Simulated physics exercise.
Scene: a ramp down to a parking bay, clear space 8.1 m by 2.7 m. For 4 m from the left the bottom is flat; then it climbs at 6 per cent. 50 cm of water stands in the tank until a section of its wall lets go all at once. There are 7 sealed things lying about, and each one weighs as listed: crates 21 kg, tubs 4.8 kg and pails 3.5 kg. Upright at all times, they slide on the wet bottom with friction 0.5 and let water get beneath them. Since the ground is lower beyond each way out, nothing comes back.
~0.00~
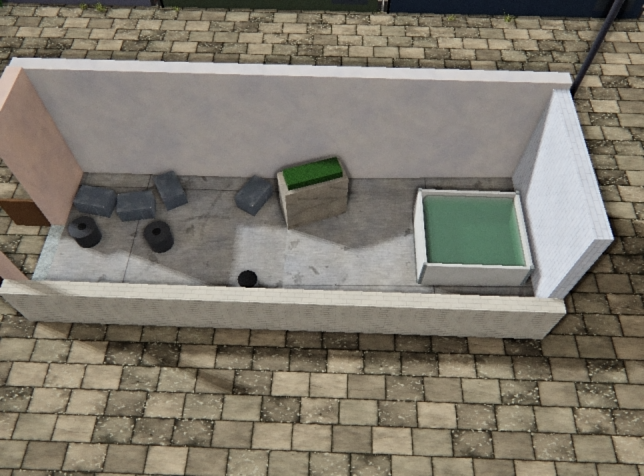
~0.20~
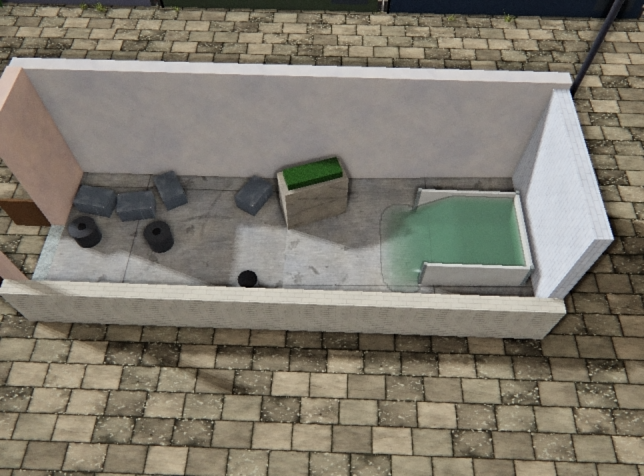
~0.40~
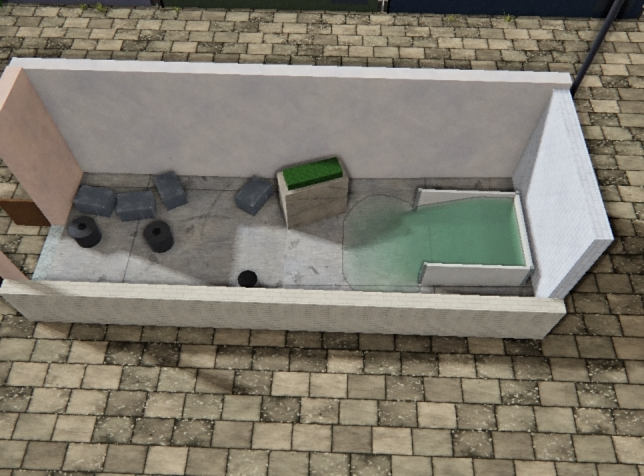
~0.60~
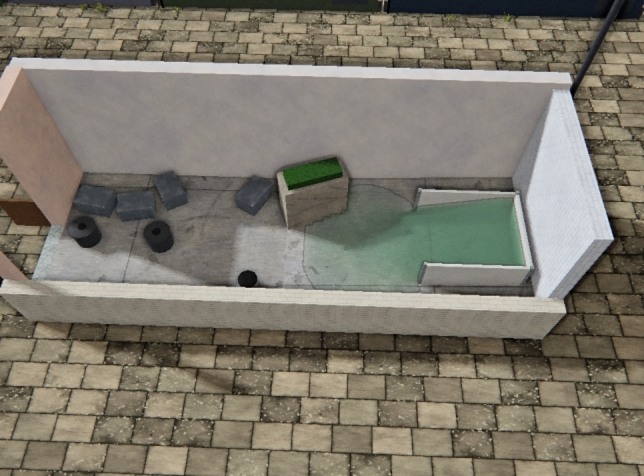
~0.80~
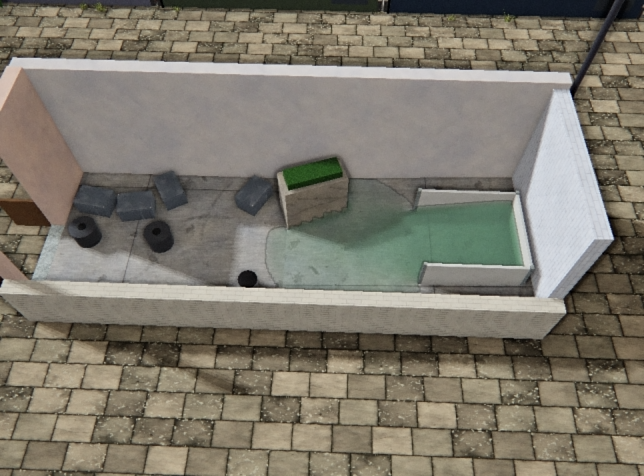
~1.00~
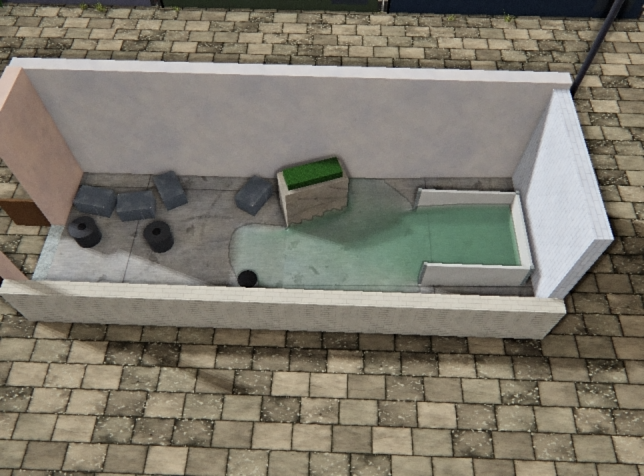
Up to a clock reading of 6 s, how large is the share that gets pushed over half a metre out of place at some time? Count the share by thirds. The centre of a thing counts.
It is one third to two thirds.
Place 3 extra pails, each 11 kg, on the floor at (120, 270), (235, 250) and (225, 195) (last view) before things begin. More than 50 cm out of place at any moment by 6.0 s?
Item one beyond the mark, item two beyond the mark, item three within the mark.
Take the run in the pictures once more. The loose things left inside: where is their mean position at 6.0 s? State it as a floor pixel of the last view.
Around (148, 207).
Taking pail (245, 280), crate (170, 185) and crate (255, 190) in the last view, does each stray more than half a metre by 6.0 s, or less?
In that order: Exceeds it, then does not reach it, then does not reach it.
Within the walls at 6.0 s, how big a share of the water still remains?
I'd say some 48 percent hasn't gone yet.
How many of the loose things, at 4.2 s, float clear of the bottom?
1 of them.
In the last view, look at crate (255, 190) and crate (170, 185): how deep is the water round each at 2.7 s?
About 5 and 5 cm.
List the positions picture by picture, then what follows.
The first frame shows a pail at (247, 279), on the bottom; a crate at (168, 185), on the bottom; 2.2 m2 under water; 0 of 7 have shifted.
The second frame shows a pail at (247, 279), on the bottom; a crate at (168, 185), on the bottom; 3.3 m2 under water; 0 of 7 have shifted.
The third frame shows a pail at (247, 279) rests on the ground; a crate at (168, 185) rests on the ground; 4.7 m2 under water; 0 of 7 have shifted.
The fourth frame shows a pail at (247, 279), on the bottom; a crate at (168, 185) rests on the ground; 6.2 m2 under water; 0 of 7 have shifted.
The fifth frame shows a pail at (247, 279), on the bottom; a crate at (168, 185), on the bottom; water covers 7.4 m2; 0 of 7 have shifted.
The sixth frame shows a pail at (247, 279) rests on the ground; a crate at (168, 185), on the bottom; water covers 8.5 m2; 0 of 7 have shifted.
After 1.4 s 0 of 7 are over 50 cm from their spots; 0 afloat.
After 2.7 s 3 of 7 are over 50 cm from their spots; 2 afloat.
After 4.2 s 3 of 7 are over 50 cm from their spots; 1 afloat.
After 6.0 s 3 of 7 are over 50 cm from their spots, and 3 have been at some point; 1 afloat.
